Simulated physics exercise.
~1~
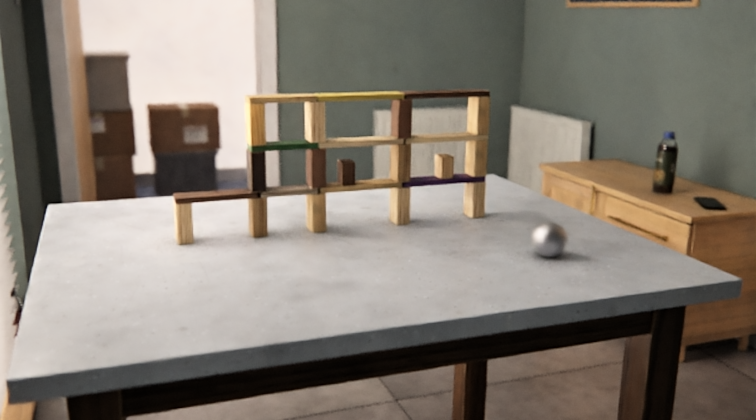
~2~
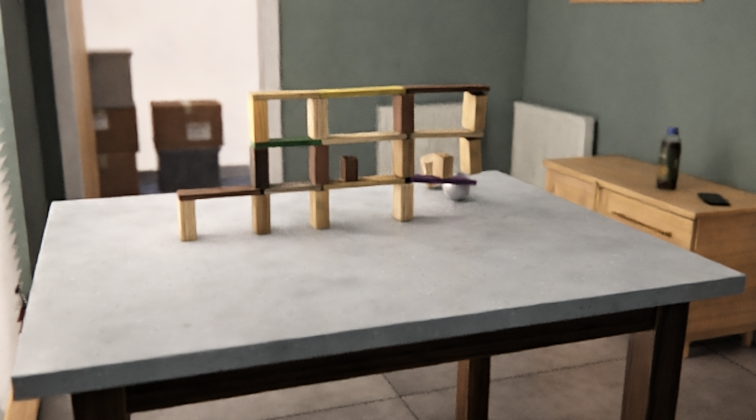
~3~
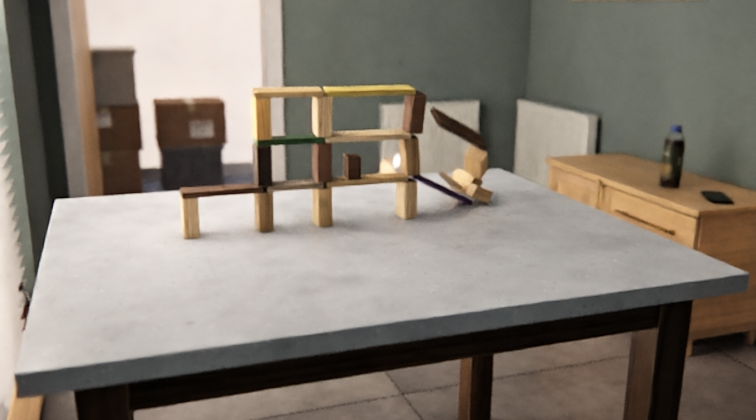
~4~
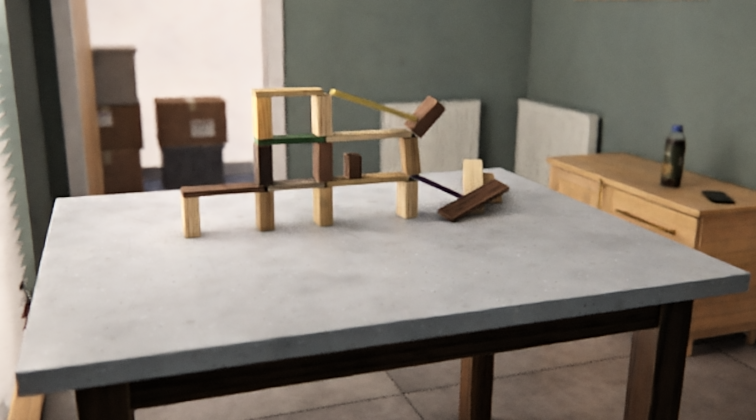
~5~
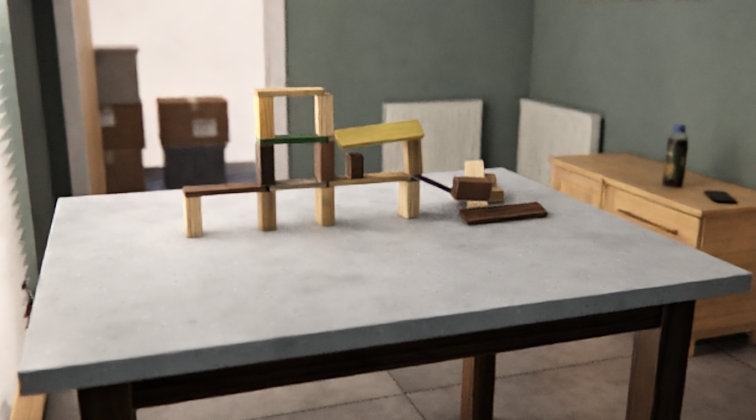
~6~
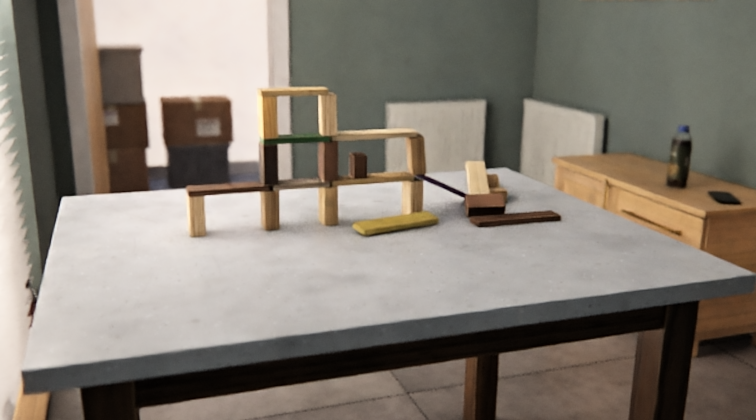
On a gray table in a room, a steel ball rolled into the right end of a block-and-plank structure, knocking out posts so that end collapsed and the yellow plank slid down onto the tabletop, while the left part with the green plank stayed standing.
